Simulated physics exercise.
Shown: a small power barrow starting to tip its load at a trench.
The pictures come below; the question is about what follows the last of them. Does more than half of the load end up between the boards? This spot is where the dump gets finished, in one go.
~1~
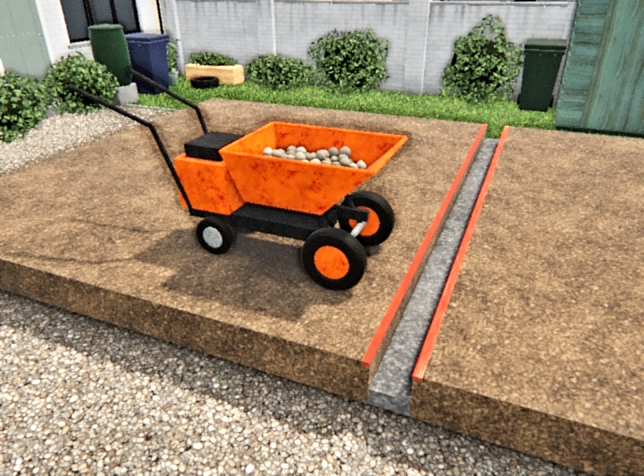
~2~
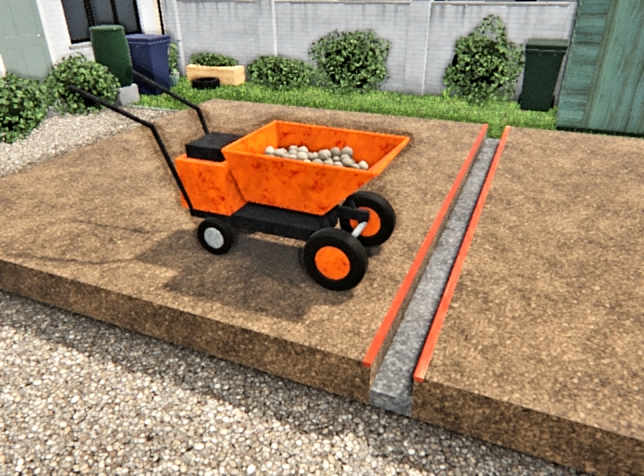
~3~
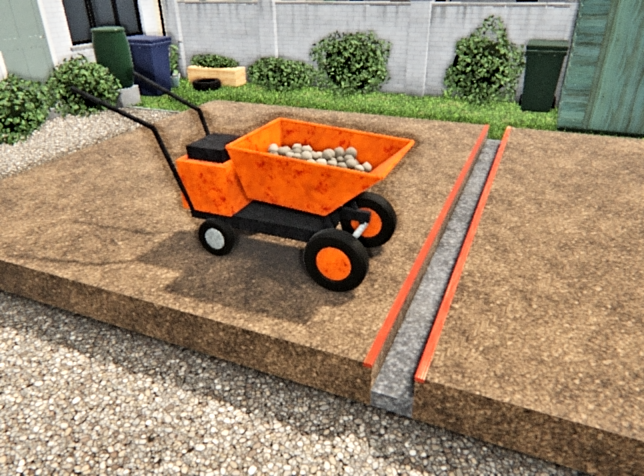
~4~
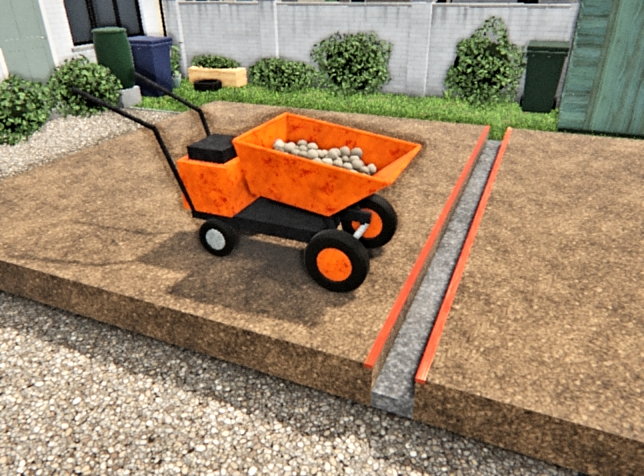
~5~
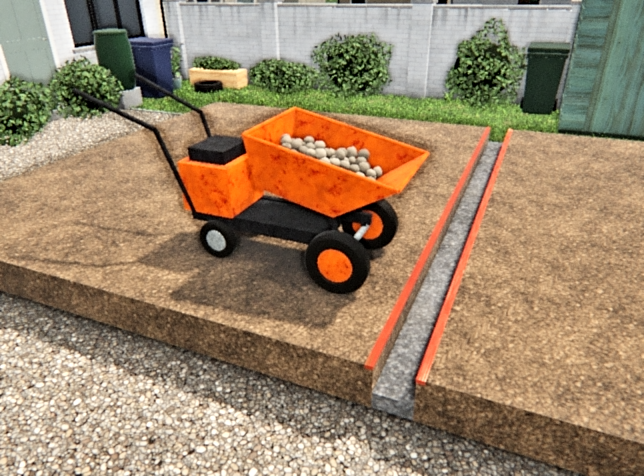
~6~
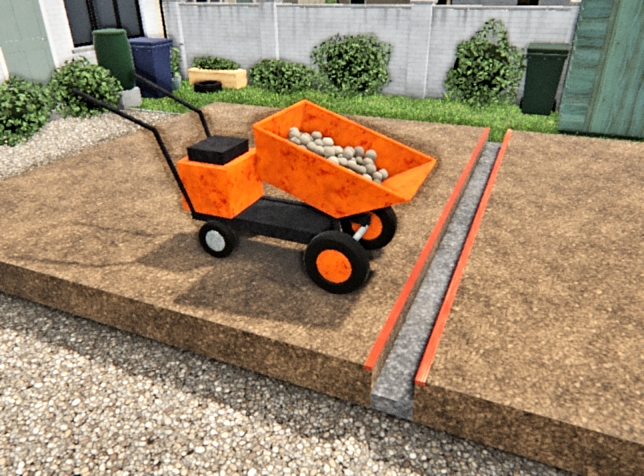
Falls short of half.
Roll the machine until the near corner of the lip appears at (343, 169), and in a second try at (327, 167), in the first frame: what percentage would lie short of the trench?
0 % then 10 %.
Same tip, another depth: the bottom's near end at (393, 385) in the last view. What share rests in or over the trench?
That would give roughly 0 percent.
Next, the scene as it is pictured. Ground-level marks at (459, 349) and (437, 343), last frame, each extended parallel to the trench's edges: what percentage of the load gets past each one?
Near 70 % and near 90 %, in that order.
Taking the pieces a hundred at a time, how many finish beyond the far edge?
My estimate is close to 90 in a hundred.
Shortly afterwards, skip tipped steeply; the whole lot in the skip.
Next, skip tipped steeply; all but a few in the skip; a little beyond it; only a few falling.
Some moments later, skip tipped right over; a little in the skip; the bulk beyond it.
In the end, skip tipped right over; a little in the skip; only a few in or heaped over the trench; all but a few beyond it.
